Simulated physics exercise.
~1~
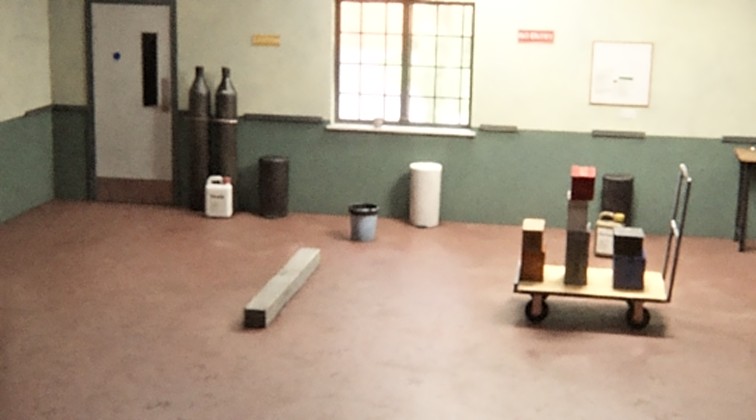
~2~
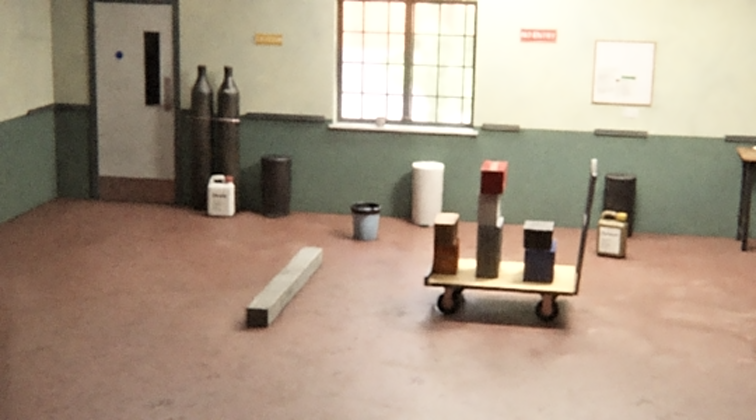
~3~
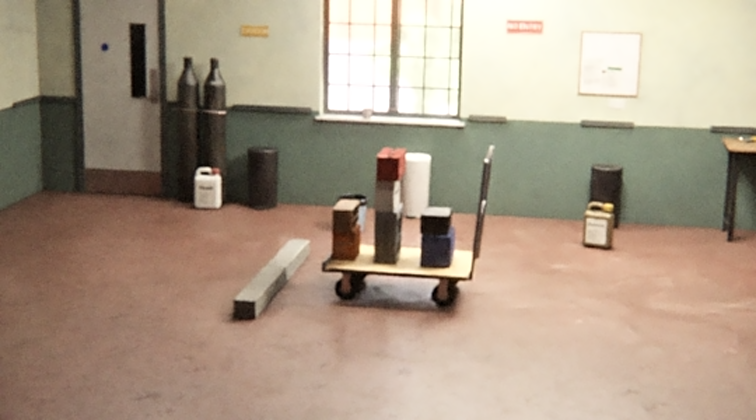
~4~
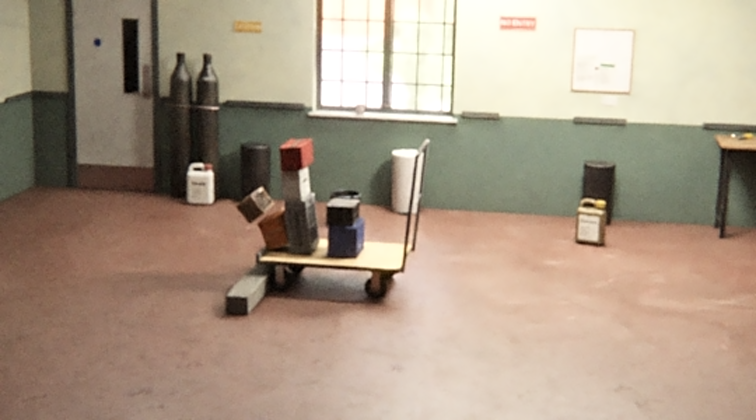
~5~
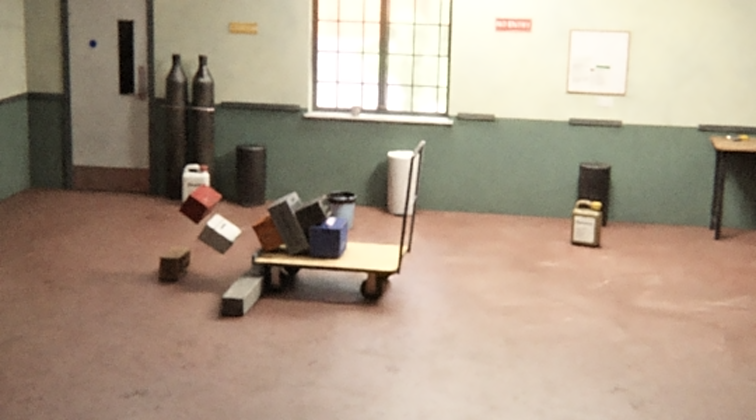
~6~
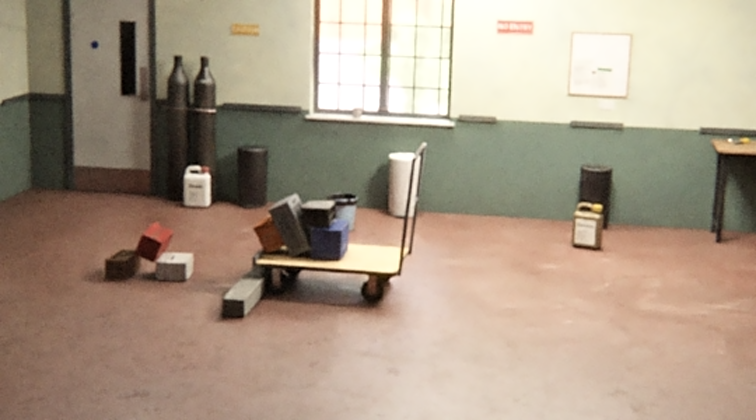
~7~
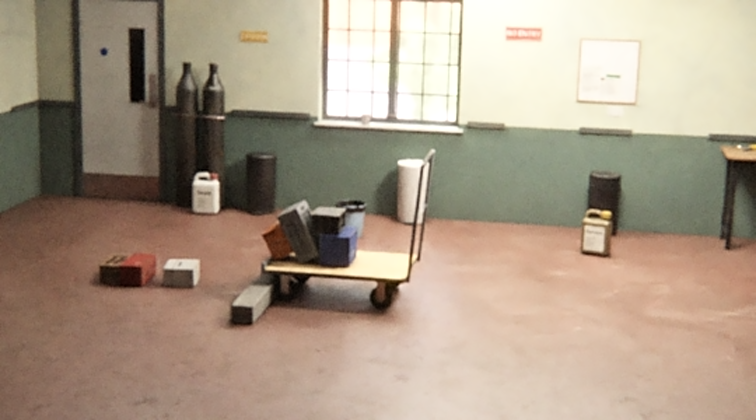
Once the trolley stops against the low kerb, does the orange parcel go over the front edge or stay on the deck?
The orange parcel stays on the deck, ending up tilted near the front edge with the grey crate leaning by it.
In a workshop with a reddish floor, a flat trolley stacked with boxes rolled left and stopped against a low grey kerb, pitching the brown, red and white boxes onto the floor ahead while the grey, orange, black and blue ones stayed aboard.
